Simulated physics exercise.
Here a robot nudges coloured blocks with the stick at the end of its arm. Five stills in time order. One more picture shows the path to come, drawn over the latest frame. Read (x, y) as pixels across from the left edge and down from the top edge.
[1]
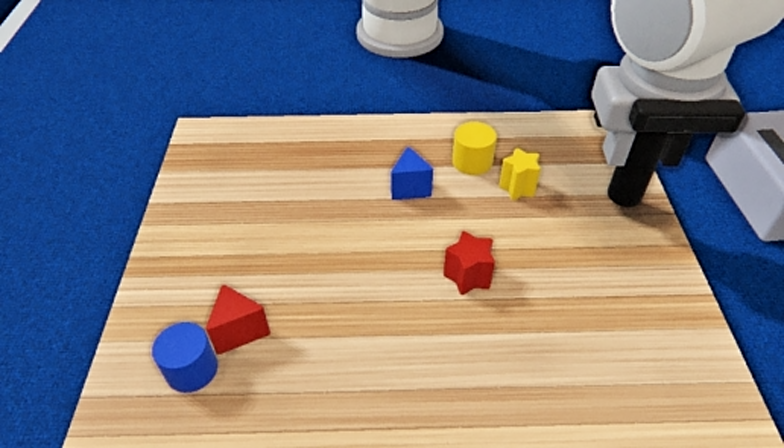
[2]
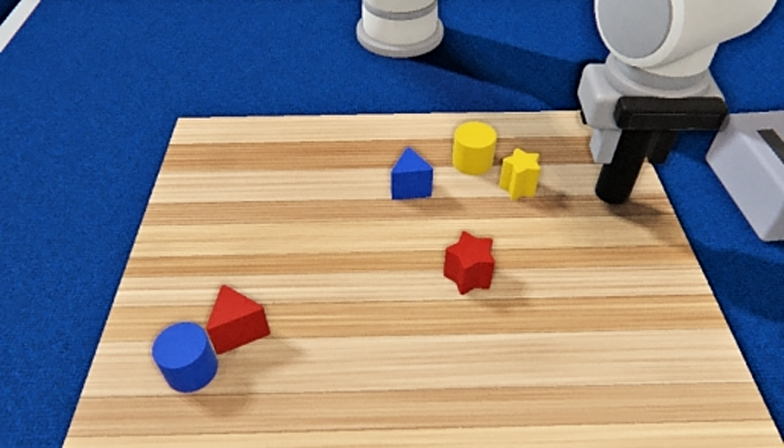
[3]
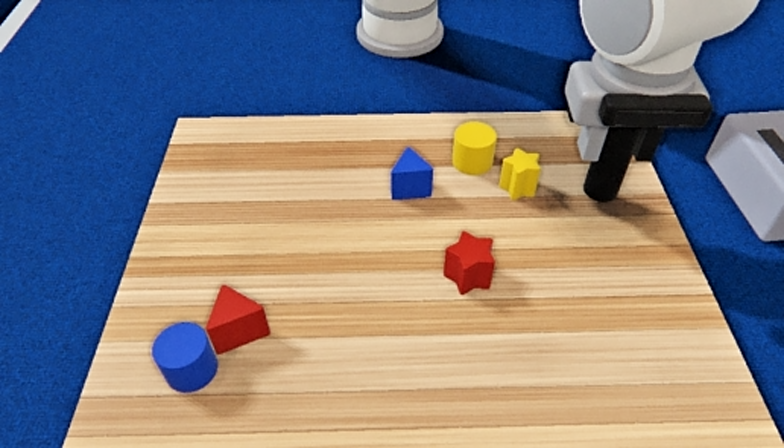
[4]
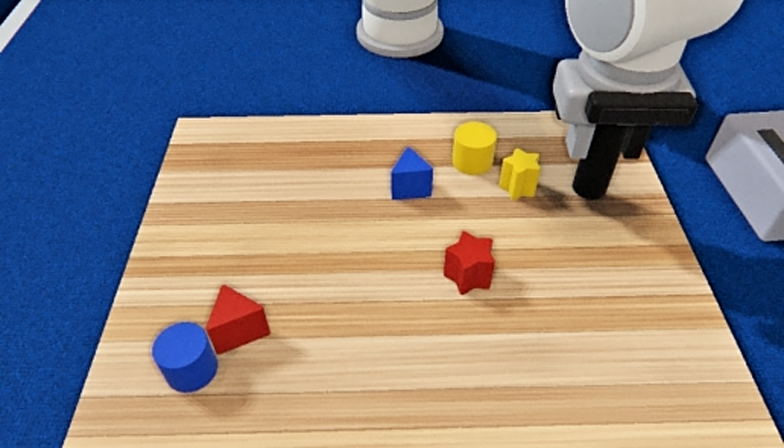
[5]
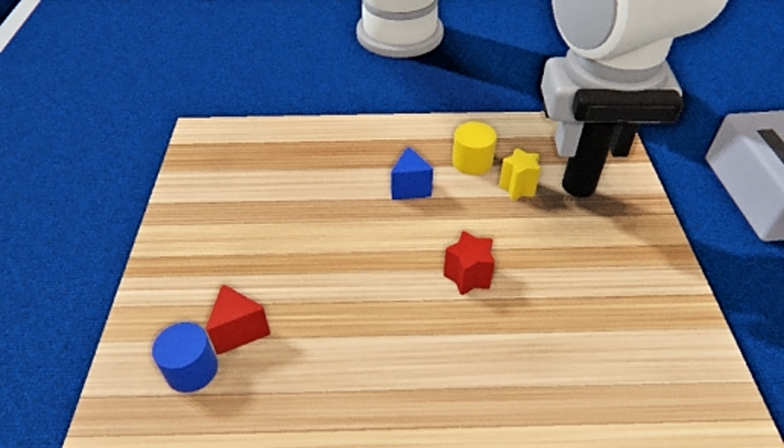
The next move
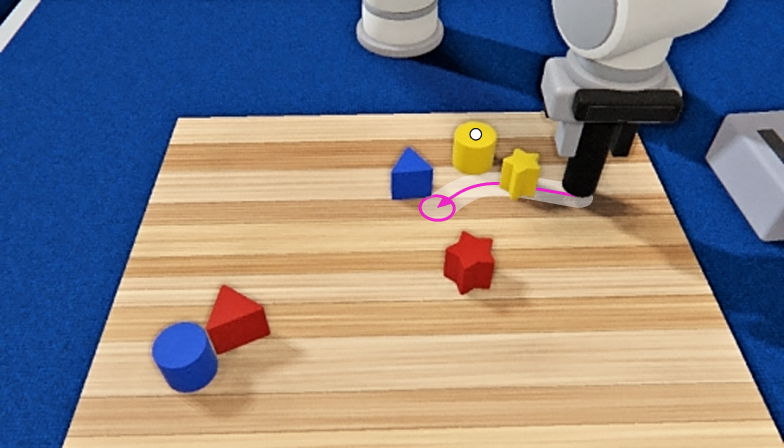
A robot arm with a black stick moves a short way left along the far right of a wooden board, nearing a yellow star, while the red, blue and yellow blocks all stay where they are.
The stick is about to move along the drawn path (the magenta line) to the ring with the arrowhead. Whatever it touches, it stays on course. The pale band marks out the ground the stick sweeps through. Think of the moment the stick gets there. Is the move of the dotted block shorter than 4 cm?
Yes, that is what happens.
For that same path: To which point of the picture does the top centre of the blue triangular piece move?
It is at (385, 163).
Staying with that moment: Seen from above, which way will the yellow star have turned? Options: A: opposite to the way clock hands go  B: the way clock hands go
I choose B.
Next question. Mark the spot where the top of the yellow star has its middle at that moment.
My estimate: (415, 166).
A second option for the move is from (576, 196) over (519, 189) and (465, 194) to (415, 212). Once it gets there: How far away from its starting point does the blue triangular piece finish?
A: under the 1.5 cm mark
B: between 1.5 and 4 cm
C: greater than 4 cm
The answer is C.
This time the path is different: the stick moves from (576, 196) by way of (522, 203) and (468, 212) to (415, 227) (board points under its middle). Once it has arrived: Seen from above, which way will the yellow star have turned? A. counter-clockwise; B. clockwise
Answer: B.
The line goes from (576, 196) through (525, 187) and (475, 186) to (437, 208); the dot is on the yellow disc.
On the path given first. One third of the way, stick at (526, 177); yellow star at (499, 156).
Two thirds of the way, stick at (476, 177); yellow disc at (461, 128); yellow star at (447, 155).
At the end, stick at (438, 199); blue triangular piece at (385, 163), turned 40° clockwise; red star unmoved; yellow disc at (461, 128); yellow star at (415, 166), turned 35° clockwise.
